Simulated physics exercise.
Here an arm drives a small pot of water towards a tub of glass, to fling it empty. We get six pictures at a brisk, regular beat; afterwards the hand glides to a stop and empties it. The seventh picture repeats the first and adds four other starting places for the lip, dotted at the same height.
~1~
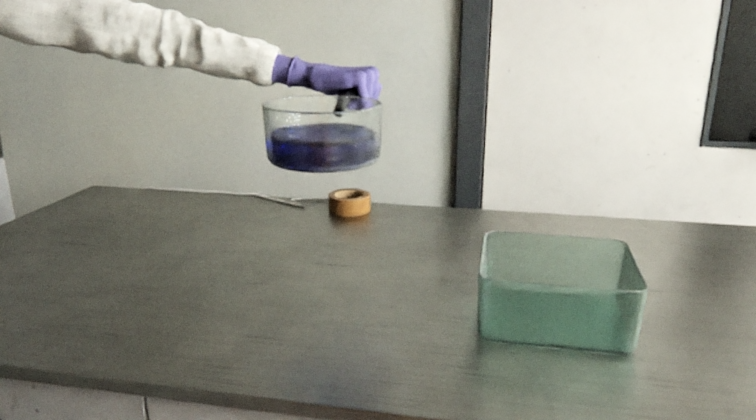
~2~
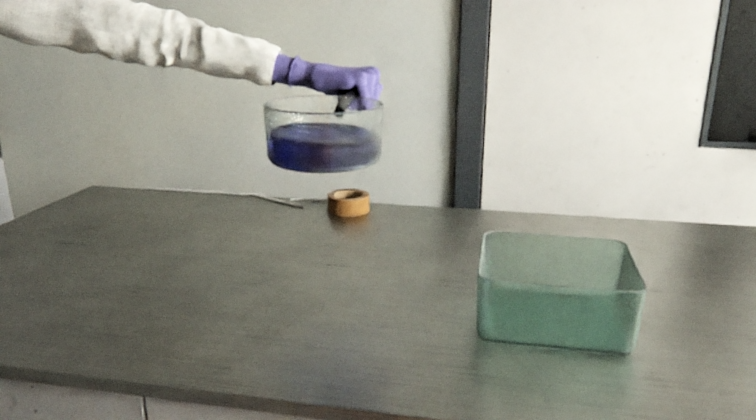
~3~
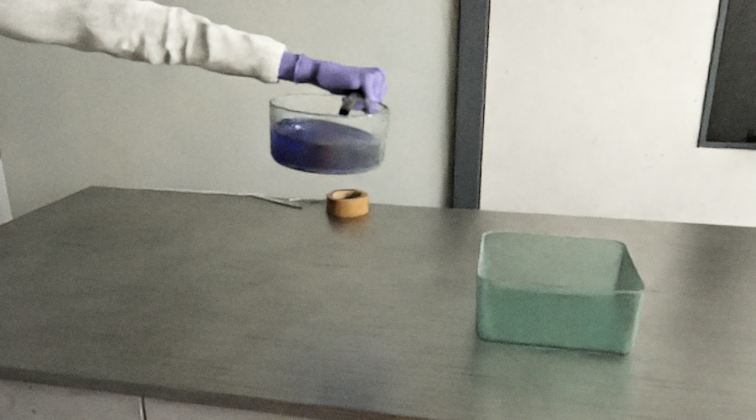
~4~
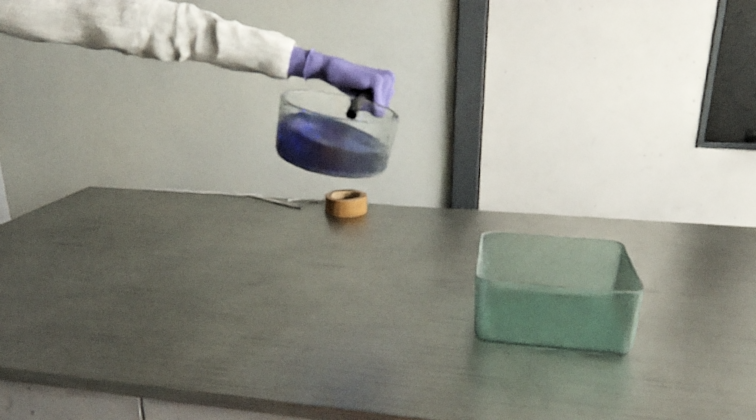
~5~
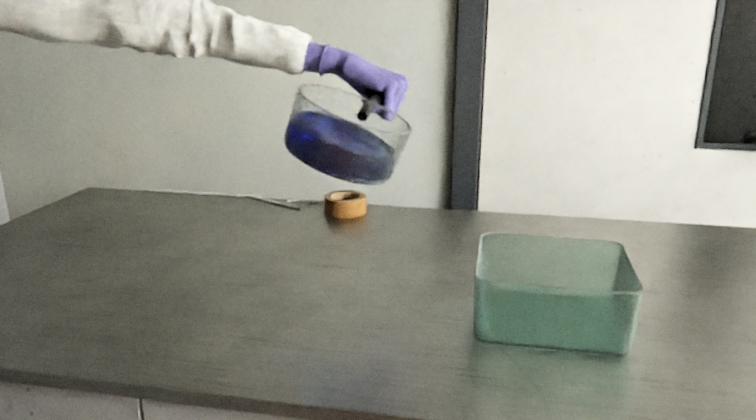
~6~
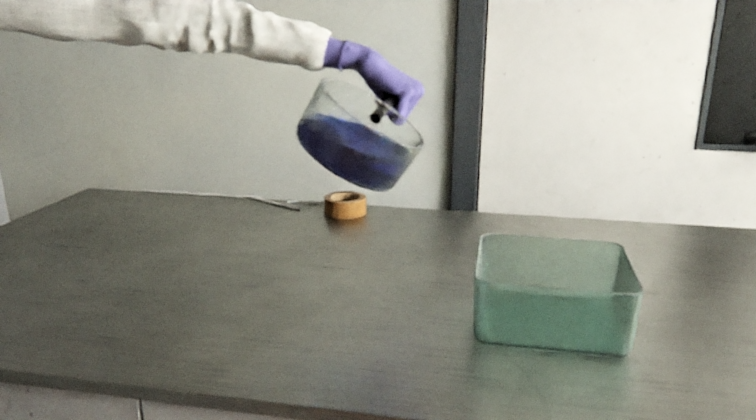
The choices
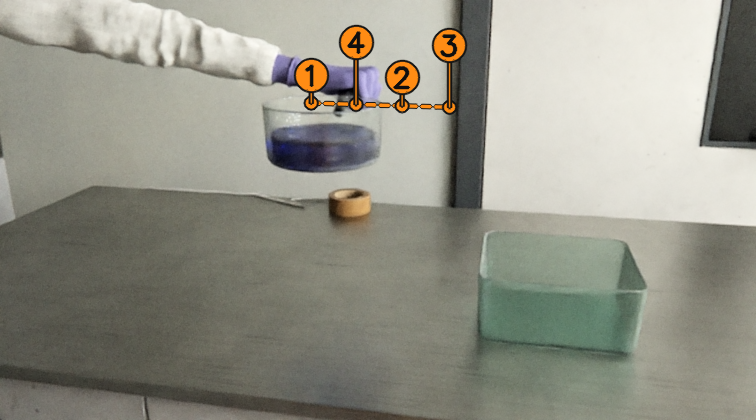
At the start, a purple-gloved hand holds a round clear container of dark blue liquid nearly level above a table, left of a greenish rectangular tub. The hand then moves slightly right while steadily tilting the container, its right side dipping lower, with the liquid still inside.
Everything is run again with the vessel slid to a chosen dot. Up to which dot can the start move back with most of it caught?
The limit is 4.
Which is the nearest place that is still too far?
1.
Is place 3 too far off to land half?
No, not at all.
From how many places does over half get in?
Three of them.
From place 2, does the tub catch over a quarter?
Yes, it does.
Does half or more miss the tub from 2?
No, that is safe.
On the marked copy, 1 at (311, 103); 2 at (402, 105); 3 at (449, 107); 4 at (356, 104).
With 1, about 10 % lands in the tub, 87 % falls short and 4 % goes beside or beyond.
With 2, about 76 % lands in the tub, 8 % falls short and 16 % goes beside or beyond.
With 3, about 85 % lands in the tub, 5 % falls short and 9 % goes beside or beyond.
With 4, about 67 % lands in the tub, 22 % falls short and 11 % goes beside or beyond.
